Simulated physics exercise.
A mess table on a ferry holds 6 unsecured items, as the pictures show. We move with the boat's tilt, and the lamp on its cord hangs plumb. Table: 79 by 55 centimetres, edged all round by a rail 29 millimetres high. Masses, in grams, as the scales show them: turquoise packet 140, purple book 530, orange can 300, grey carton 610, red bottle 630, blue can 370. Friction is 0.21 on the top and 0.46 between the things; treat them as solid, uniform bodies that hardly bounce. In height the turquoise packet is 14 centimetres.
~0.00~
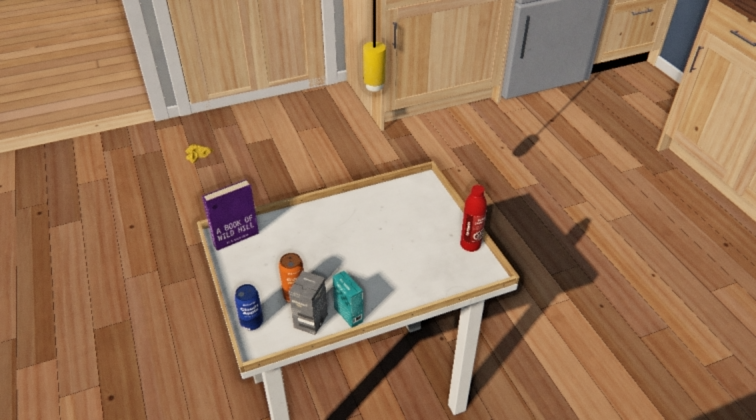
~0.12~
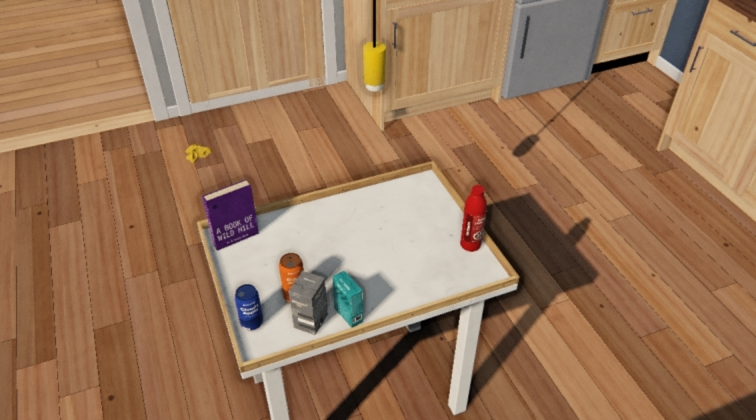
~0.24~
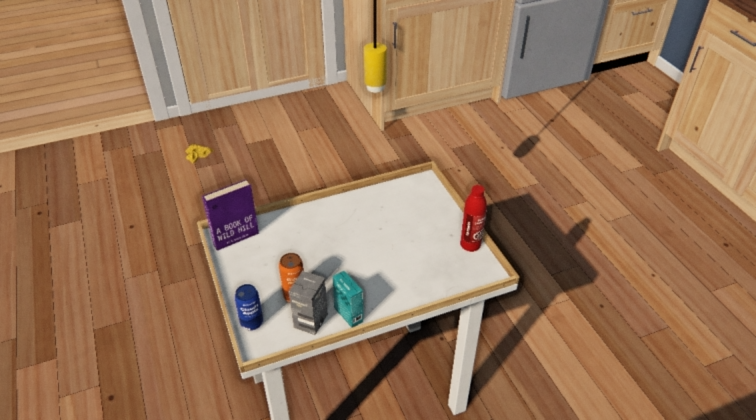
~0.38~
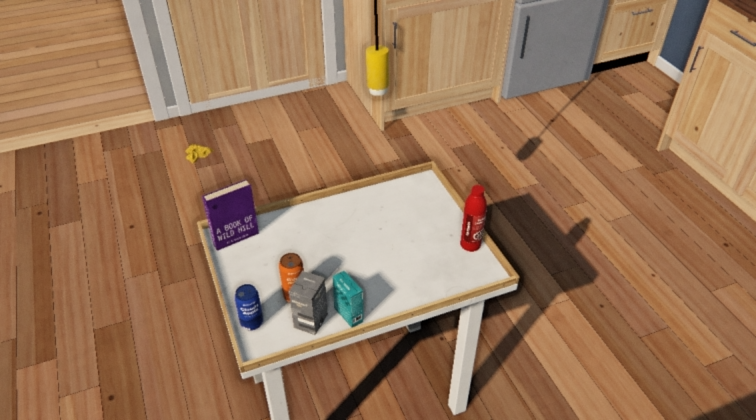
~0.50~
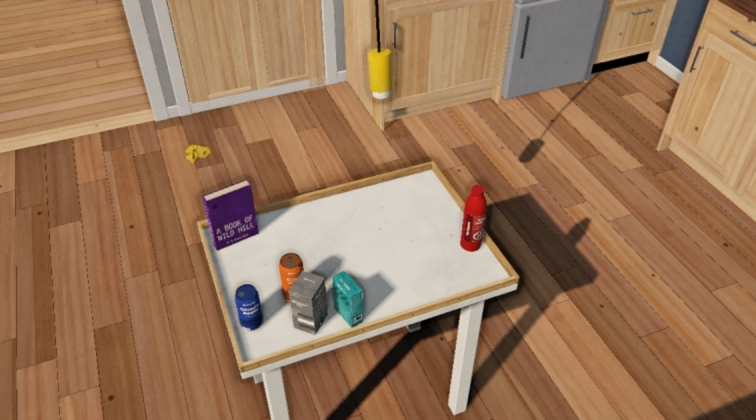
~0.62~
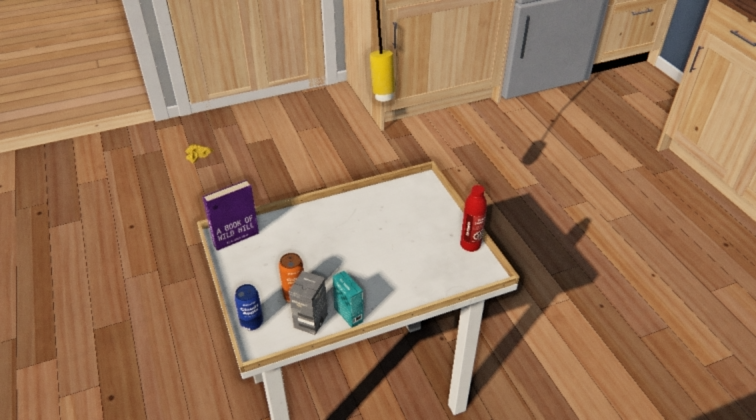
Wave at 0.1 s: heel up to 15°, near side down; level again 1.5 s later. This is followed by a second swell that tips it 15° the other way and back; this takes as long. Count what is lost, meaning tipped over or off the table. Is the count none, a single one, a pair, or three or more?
The count is a single one.
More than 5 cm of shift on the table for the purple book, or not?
In the end the purple book has moved.
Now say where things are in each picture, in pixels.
The first frame shows boat level; turquoise packet (348, 300); purple book (232, 216).
The second frame shows boat level; red bottle (474, 218); blue can (249, 308).
The third frame shows heel 1°, near side down; orange can (293, 279); grey carton (309, 303).
The fourth frame shows heel 5°, near side down; red bottle (474, 218); blue can (249, 308).
The fifth frame shows heel 8°, near side down; orange can (293, 279); grey carton (309, 303).
The sixth frame shows heel 12°, near side down; turquoise packet (348, 300); purple book (232, 216).
By 0.92 s, heel 15°, near side down; purple book rocked 48° off its seat near (244, 237); turquoise packet 2 cm from its spot near (350, 304); grey carton 2 cm from its spot.
By 1.12 s, heel 11°, near side down; purple book on its side near (262, 280); turquoise packet 2 cm from its spot near (350, 304); red bottle 4 cm from its spot.
By 2.42 s, heel 15°, far side down; purple book on its side near (261, 286); orange can 5 cm from its spot; red bottle 5 cm from its spot.
By 2.62 s, heel 11°, far side down; purple book on its side near (258, 278); turquoise packet 3 cm from its spot near (344, 291); red bottle 2 cm from its spot.
When it is over (3.6 s), lying over on the table, purple book; not toppled but over 5 cm from the start, turquoise packet; the other 4 within 5 cm of the start. In the last view, turquoise packet near (341, 285), purple book near (256, 272).
